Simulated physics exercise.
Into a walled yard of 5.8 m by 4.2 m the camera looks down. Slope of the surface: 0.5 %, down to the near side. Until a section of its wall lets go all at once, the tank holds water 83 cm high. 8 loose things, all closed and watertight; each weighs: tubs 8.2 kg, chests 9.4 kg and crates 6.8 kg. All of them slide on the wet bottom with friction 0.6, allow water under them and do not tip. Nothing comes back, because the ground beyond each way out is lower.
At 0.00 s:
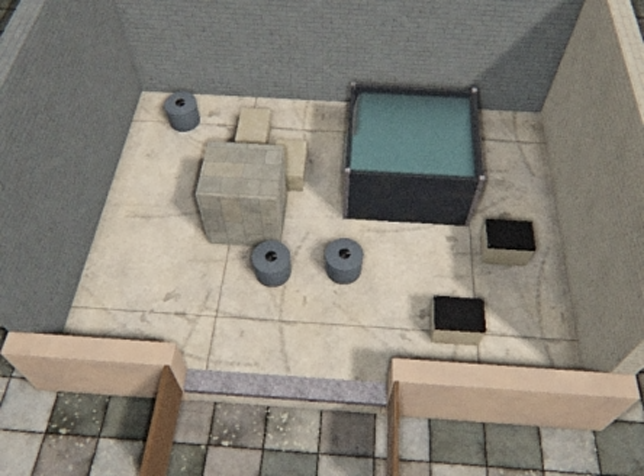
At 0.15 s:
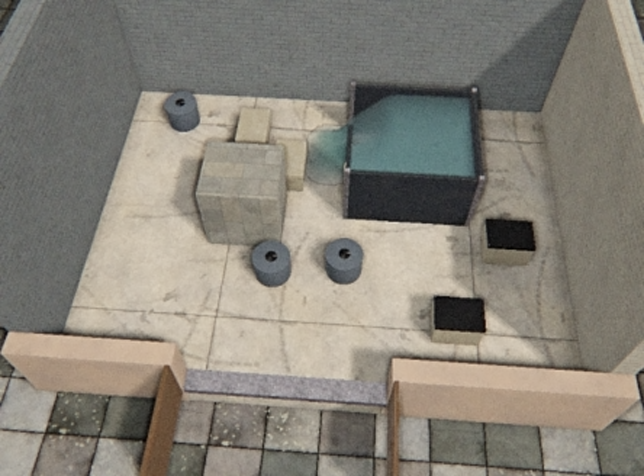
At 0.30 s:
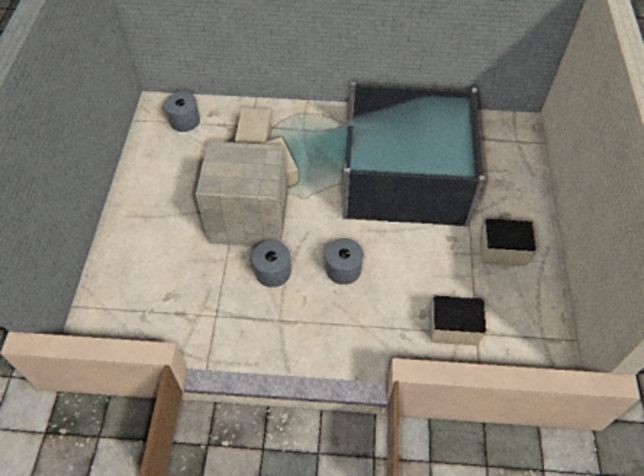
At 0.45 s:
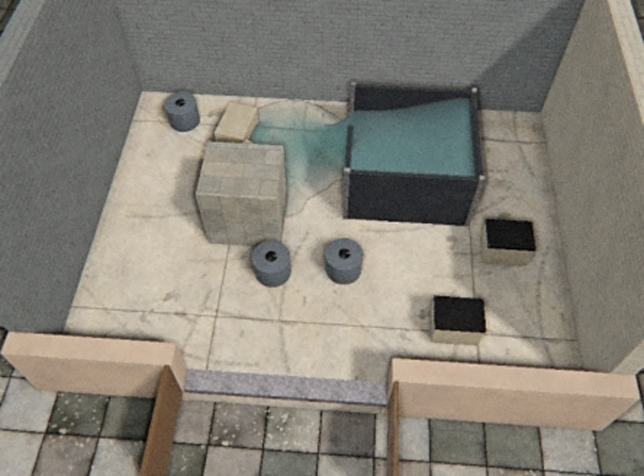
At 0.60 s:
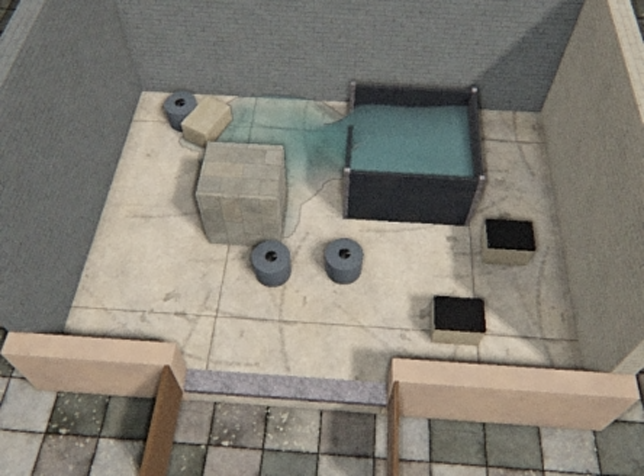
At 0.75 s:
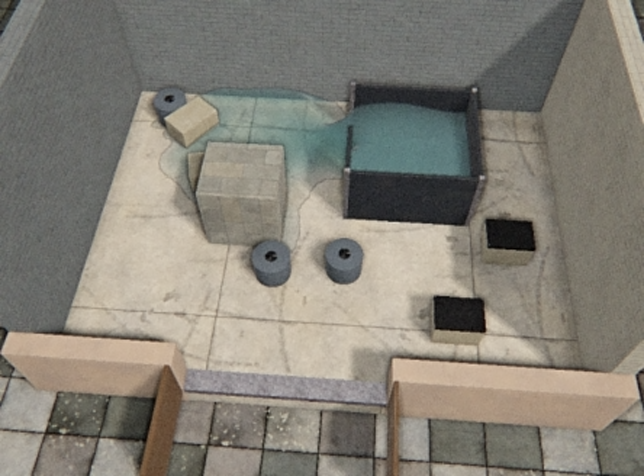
From above, a still view looks down into a walled yard with a pale, cracked stone floor and a gap in the near wall. A dark tank of teal water stands at back right, with a large beige block, pale crates, grey cylinders and two black-topped boxes around it. Water pours from the tank's left side and spreads leftward, pushing one crate, then another, toward the far-left cylinder, which shifts slightly.
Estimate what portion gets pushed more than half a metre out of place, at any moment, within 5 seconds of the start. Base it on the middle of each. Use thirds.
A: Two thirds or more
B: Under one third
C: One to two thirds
One to two thirds (C).
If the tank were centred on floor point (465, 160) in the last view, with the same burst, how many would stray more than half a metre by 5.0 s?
Count: 4.
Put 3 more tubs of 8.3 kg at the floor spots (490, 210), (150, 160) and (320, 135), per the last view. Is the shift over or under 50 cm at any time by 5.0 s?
One after another they come out inside the limit, above it, above it.
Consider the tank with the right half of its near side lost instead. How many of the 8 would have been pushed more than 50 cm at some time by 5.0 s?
Then 2 of them would.
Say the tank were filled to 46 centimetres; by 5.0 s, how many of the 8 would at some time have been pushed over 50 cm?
With that change, 3 of them.
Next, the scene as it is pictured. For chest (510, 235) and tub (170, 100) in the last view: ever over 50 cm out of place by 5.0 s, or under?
First one stays inside it, second one exceeds it.
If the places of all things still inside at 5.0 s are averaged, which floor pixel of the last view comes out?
Mean position approx. (323, 262).
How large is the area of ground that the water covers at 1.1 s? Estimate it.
Some 8.0 m2.
After 1.1 s 3 of 8 are over 50 cm from their spots; 3 afloat.
After 2.2 s 3 of 8 are over 50 cm from their spots; 3 afloat.
After 3.5 s 3 of 8 are over 50 cm from their spots; 3 afloat.
After 5.0 s 3 of 8 are over 50 cm from their spots, and 3 have been at some point; 3 afloat.
